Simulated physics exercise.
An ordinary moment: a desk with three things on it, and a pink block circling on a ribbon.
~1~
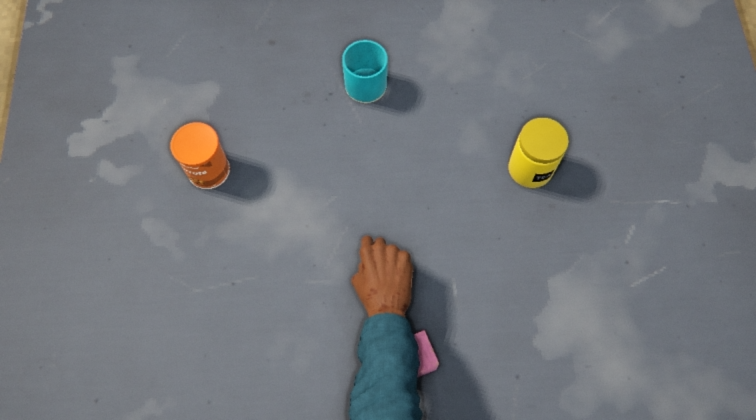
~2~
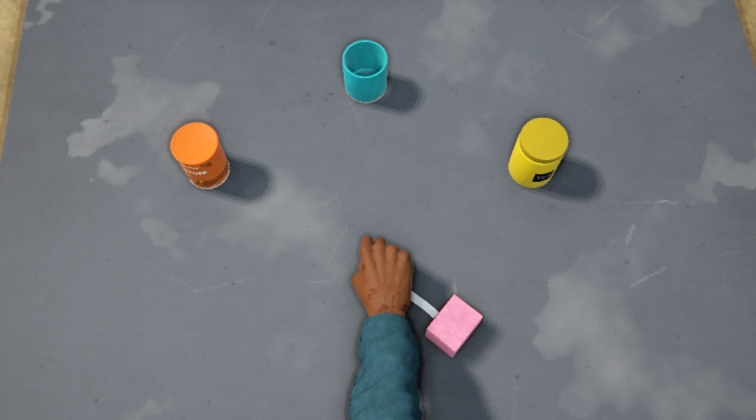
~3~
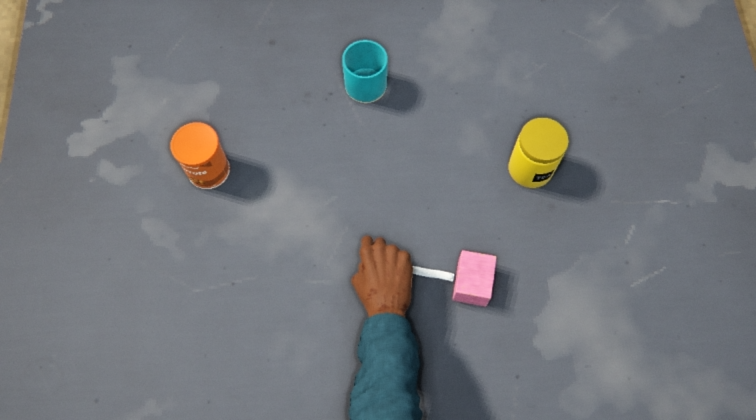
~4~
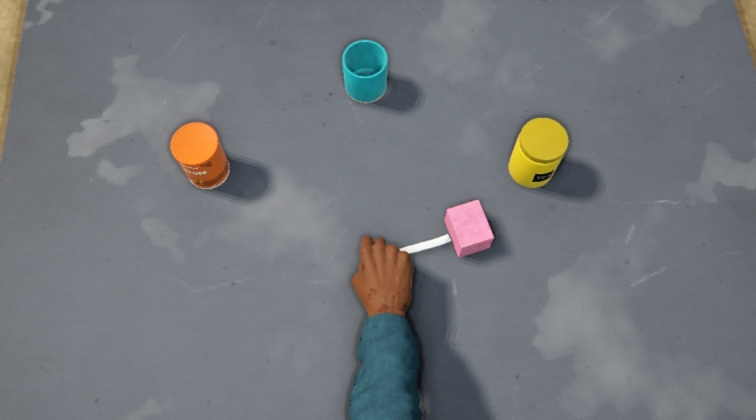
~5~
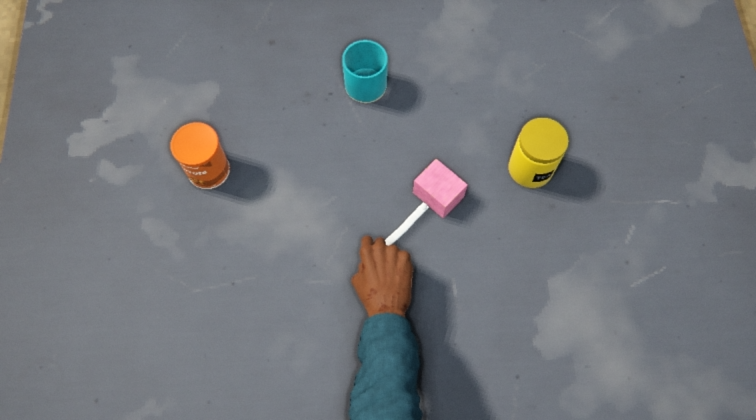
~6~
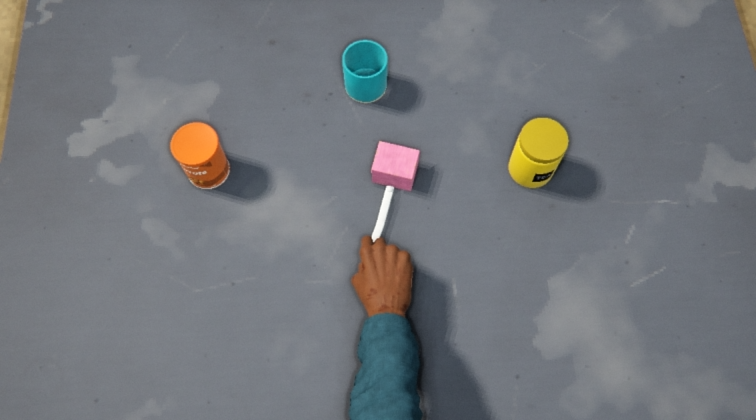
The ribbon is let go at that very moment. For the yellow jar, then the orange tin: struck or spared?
The yellow jar remains clear, the orange tin takes the knock.
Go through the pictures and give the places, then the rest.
In the first frame, pink block (410, 356); yellow jar (545, 138); orange tin (194, 143); turquoise mug (365, 59).
In the second frame, pink block (455, 323).
In the third frame, pink block (476, 274).
In the fourth frame, pink block (470, 223).
In the fifth frame, pink block (441, 182).
In the sixth frame, pink block (395, 160); yellow jar (545, 138); orange tin (194, 143); turquoise mug (365, 59); going round anticlockwise.
Then, 0.08 s past the final frame, block near (298, 159).
Then, 0.20 s past the final frame, block near (239, 142); orange tin pushed aside.
When it is over, block near (226, 124); orange tin pushed aside. The yellow jar escapes it and the orange tin is struck.
